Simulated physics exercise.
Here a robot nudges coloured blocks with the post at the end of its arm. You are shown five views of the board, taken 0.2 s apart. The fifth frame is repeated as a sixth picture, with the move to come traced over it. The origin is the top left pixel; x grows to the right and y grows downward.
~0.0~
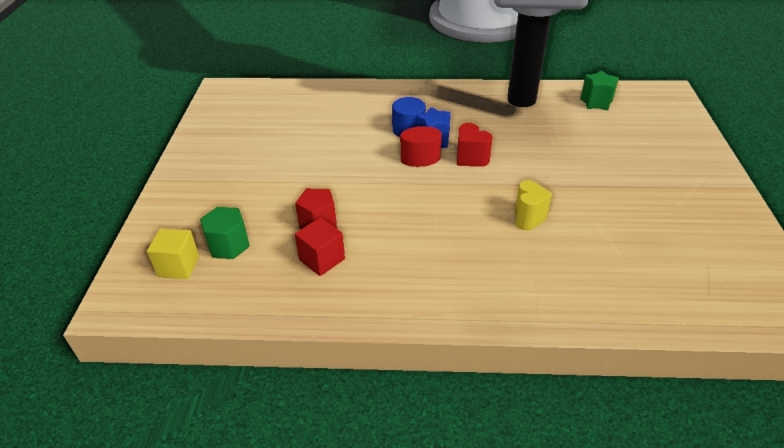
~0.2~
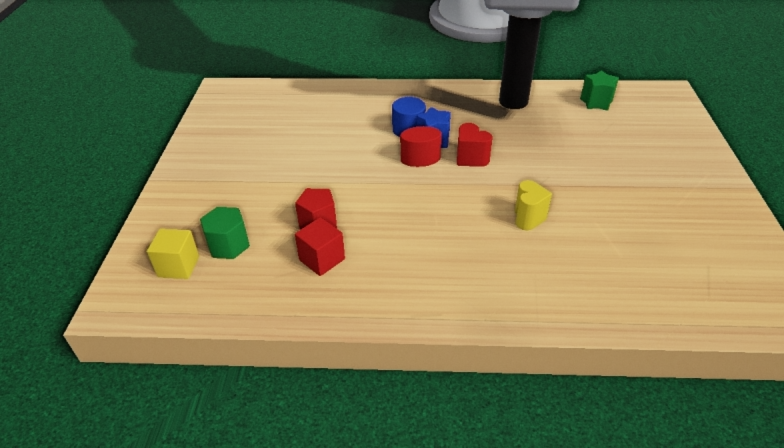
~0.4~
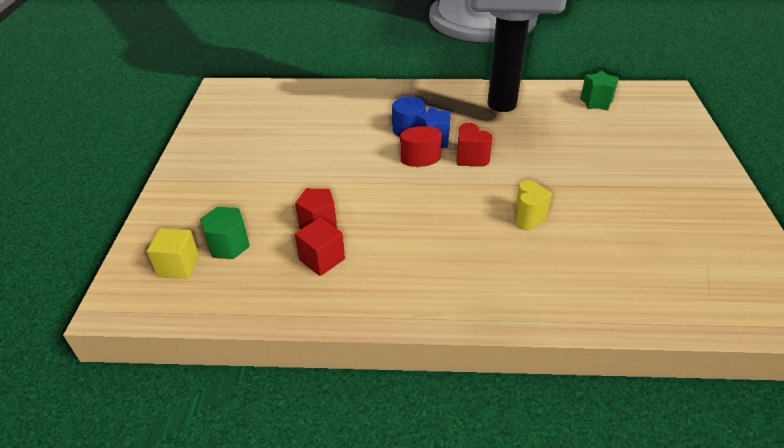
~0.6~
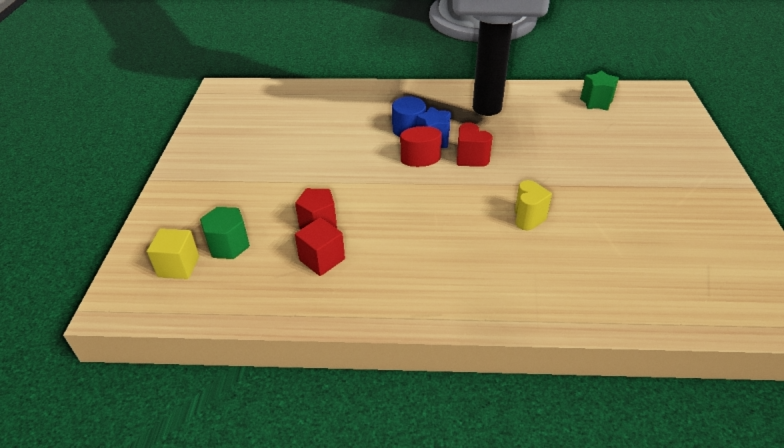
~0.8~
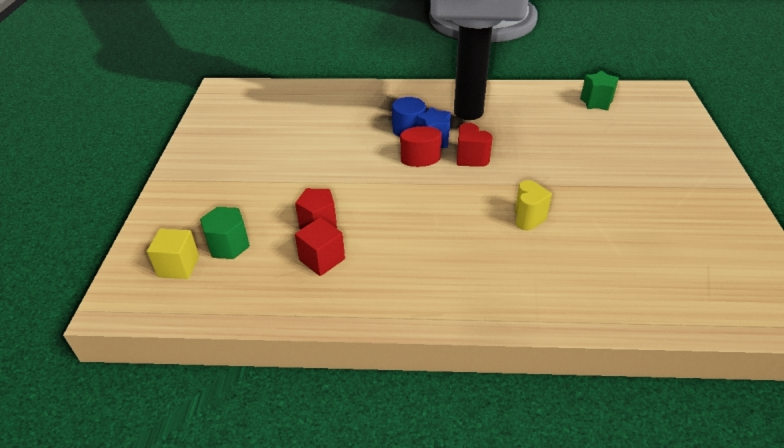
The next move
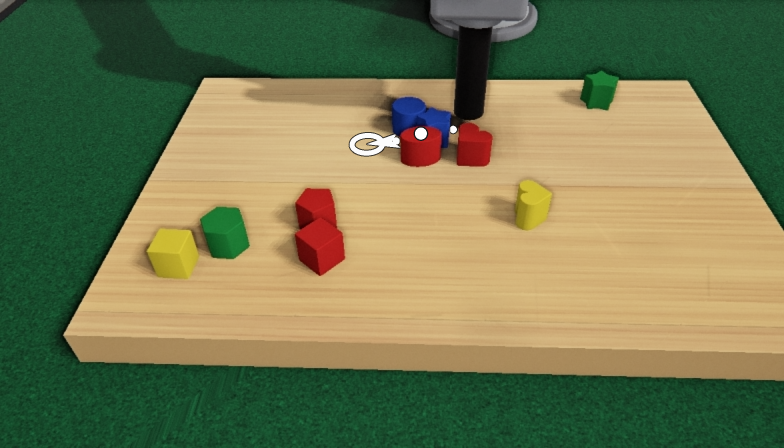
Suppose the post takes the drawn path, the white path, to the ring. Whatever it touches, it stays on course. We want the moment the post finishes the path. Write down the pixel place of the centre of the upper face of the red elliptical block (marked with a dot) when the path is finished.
It is at (409, 147).
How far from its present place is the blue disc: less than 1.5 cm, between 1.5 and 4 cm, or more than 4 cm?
Upwards of 4 cm.
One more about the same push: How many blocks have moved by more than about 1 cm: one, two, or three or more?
The answer is three or more blocks.
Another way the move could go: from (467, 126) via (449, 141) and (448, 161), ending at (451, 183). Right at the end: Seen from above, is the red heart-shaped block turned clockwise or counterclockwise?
The block spins anticlockwise.
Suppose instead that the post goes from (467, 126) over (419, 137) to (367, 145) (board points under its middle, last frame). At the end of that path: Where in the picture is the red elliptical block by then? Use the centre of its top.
For the centre of its top, I'd go with (409, 147).
Path on the board, from (467, 126) through (435, 133) and (402, 140) to (367, 144); the dot is on the red elliptical block.
What follows on the original path. One third of the way, post at (434, 120); blue disc at (403, 105); red elliptical block at (416, 139); blue star at (418, 122).
Two thirds of the way, post at (402, 126); blue disc at (377, 104); red elliptical block at (409, 147), turned 30° anticlockwise; blue star at (395, 132), turned 20° anticlockwise.
At the end, post at (367, 130); blue disc at (359, 102); red elliptical block at (409, 147), turned 30° anticlockwise; blue star at (387, 134), turned 45° anticlockwise; red heart-shaped block in place.
